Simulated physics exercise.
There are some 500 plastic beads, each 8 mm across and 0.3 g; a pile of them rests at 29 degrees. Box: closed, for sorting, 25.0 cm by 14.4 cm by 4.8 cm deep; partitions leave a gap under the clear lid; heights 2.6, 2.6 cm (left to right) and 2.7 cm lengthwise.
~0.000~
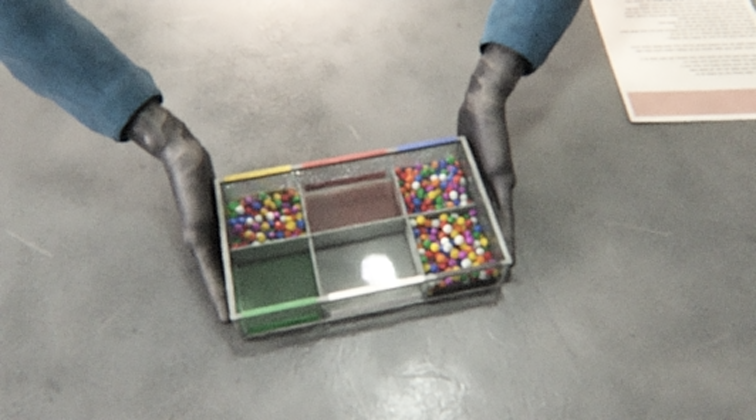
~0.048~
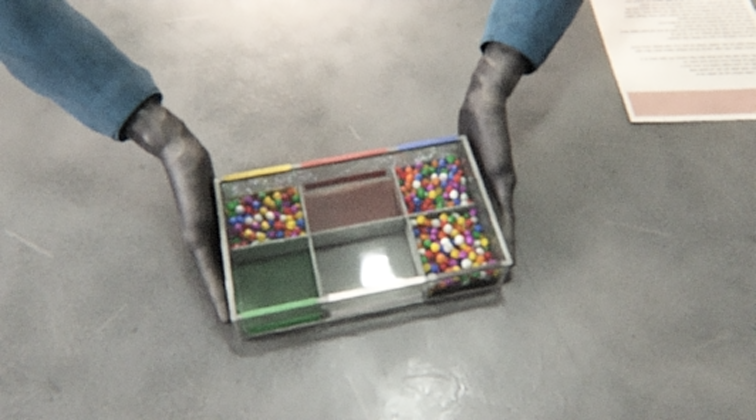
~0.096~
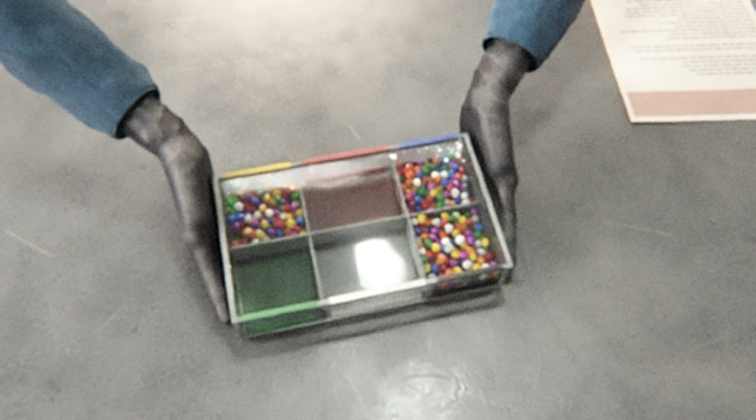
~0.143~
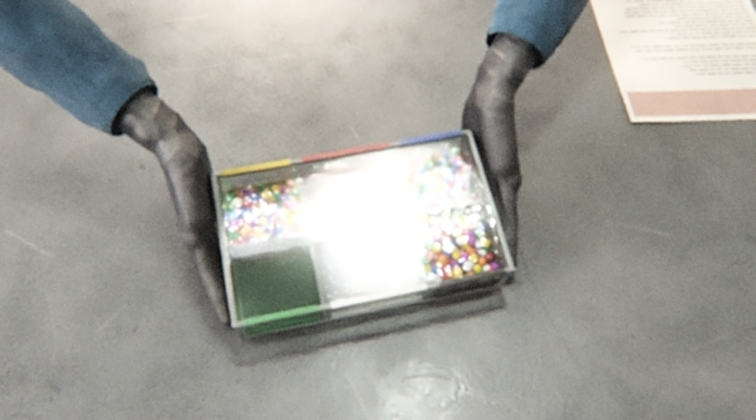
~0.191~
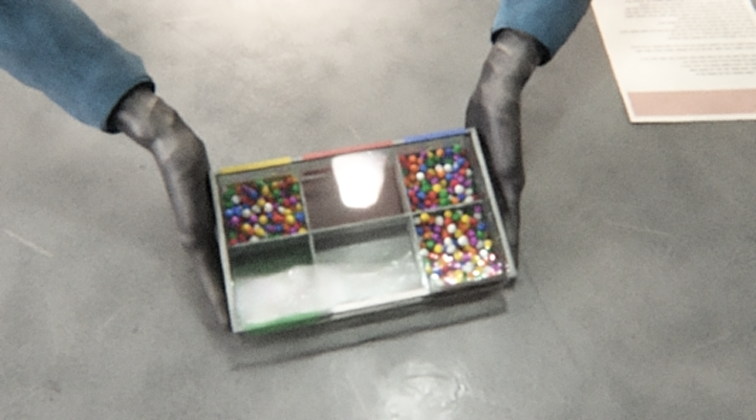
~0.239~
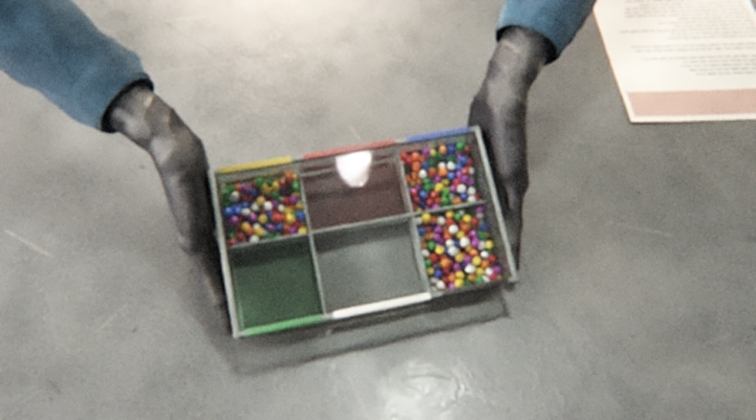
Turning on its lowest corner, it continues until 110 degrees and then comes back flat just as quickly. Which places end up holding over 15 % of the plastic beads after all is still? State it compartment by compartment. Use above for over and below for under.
Verdicts: Red below, blue below, green above, yellow below, white above, black above.
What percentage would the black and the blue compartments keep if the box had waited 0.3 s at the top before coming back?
Black keeps 60% and blue keeps 0%.
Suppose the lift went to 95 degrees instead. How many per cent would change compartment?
Result: Some 50 %.
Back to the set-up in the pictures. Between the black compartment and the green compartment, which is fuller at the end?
That would be the black compartment.
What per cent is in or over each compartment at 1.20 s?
You'd find red at 0, blue at 10, green at 15, yellow at 10, white at 5 and black at 60 per cent.
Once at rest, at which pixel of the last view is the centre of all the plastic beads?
In the last view, approximately (434, 267).
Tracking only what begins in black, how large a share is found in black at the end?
Something like 90 per cent.
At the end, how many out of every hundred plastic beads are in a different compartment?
Estimate: Some 60 %.
Then, at 1.20 s, tilt 110 degrees; blue 10 %, green 15 %, yellow 10 %, white 5 %, black 60 %.
Then, at 1.84 s, tilt 49 degrees; green 20 %, white 20 %, black 60 %.
After 2.52 s, tilt 0 degrees; green 20 %, white 20 %, black 60 %.
At rest (3.1 s), red 0 %, blue 0 %, green 20 %, yellow 0 %, white 20 %, black 60 %.
